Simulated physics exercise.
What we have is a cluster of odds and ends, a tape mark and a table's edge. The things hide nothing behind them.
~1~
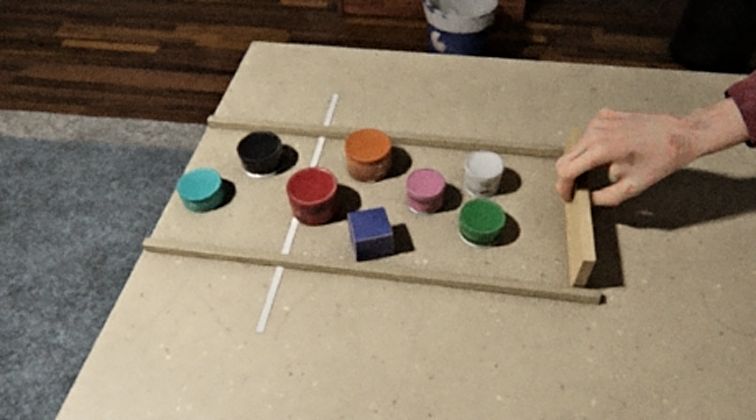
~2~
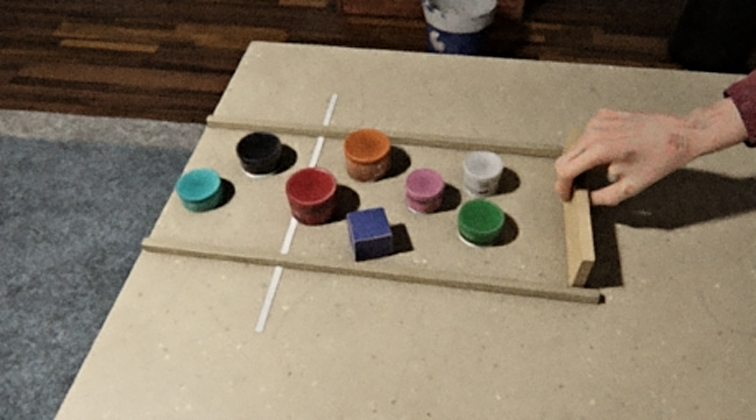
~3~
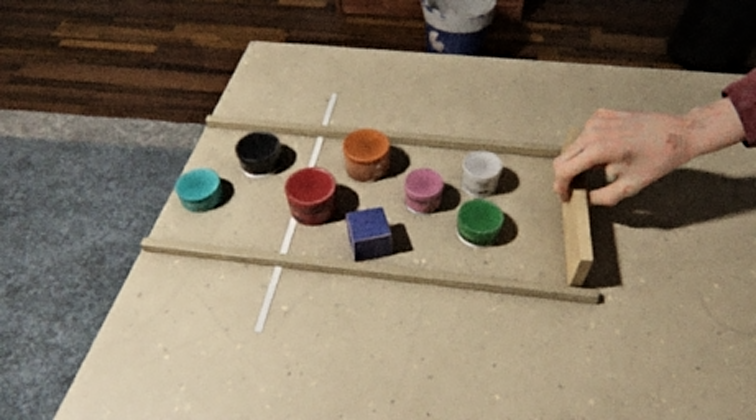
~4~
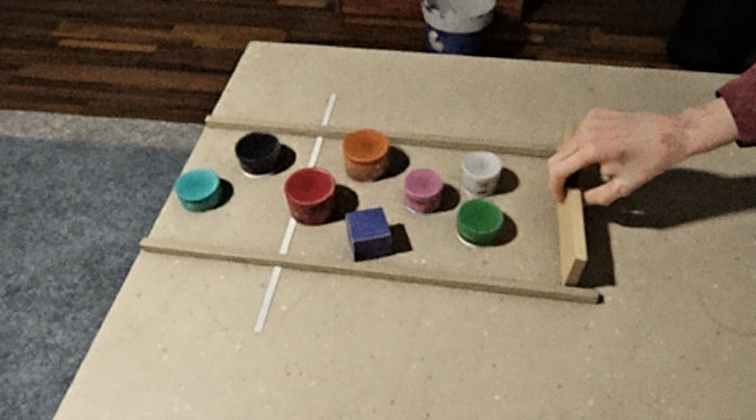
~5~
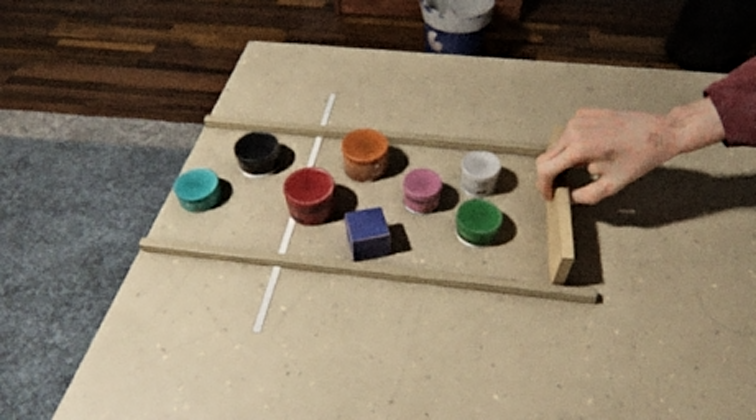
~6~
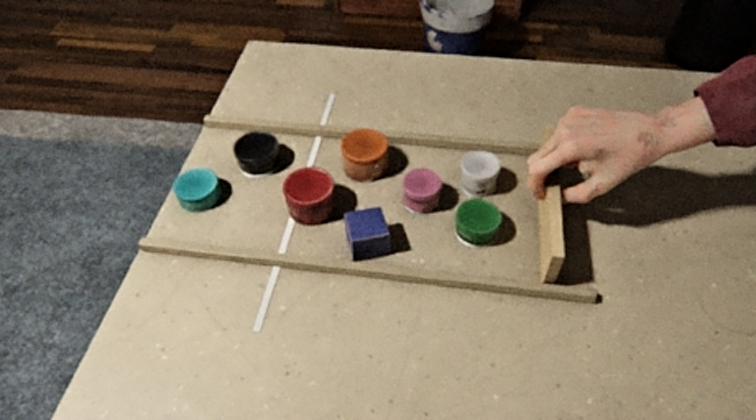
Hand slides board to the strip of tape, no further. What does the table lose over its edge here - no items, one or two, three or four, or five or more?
It loses no items.
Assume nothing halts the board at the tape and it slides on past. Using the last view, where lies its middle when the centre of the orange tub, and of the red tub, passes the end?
Around (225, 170) first and around (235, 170) second.
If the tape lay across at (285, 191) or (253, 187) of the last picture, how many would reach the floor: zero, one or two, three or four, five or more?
Result per position - first: Not one, second: 1 or 2.
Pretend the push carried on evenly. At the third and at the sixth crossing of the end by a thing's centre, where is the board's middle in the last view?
Roughly (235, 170) for the earlier crossing, roughly (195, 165) for the later one.
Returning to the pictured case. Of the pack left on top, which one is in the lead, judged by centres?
It's the turquoise tub that is foremost.
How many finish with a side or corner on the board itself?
It ends up touching 3.
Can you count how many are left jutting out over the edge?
Overhang count: 0.
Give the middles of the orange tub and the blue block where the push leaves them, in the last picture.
They finish at roughly (263, 136) and (265, 231) respectively.
Early on, none off yet; turquoise tub at rest near (198, 190); black pot at rest near (258, 154); red tub at rest near (310, 197).
A while later, none off yet; turquoise tub at rest near (198, 190); black pot at rest near (258, 154); red tub travelled about its own width near (270, 198).
Finally, the number that fall off is zero.
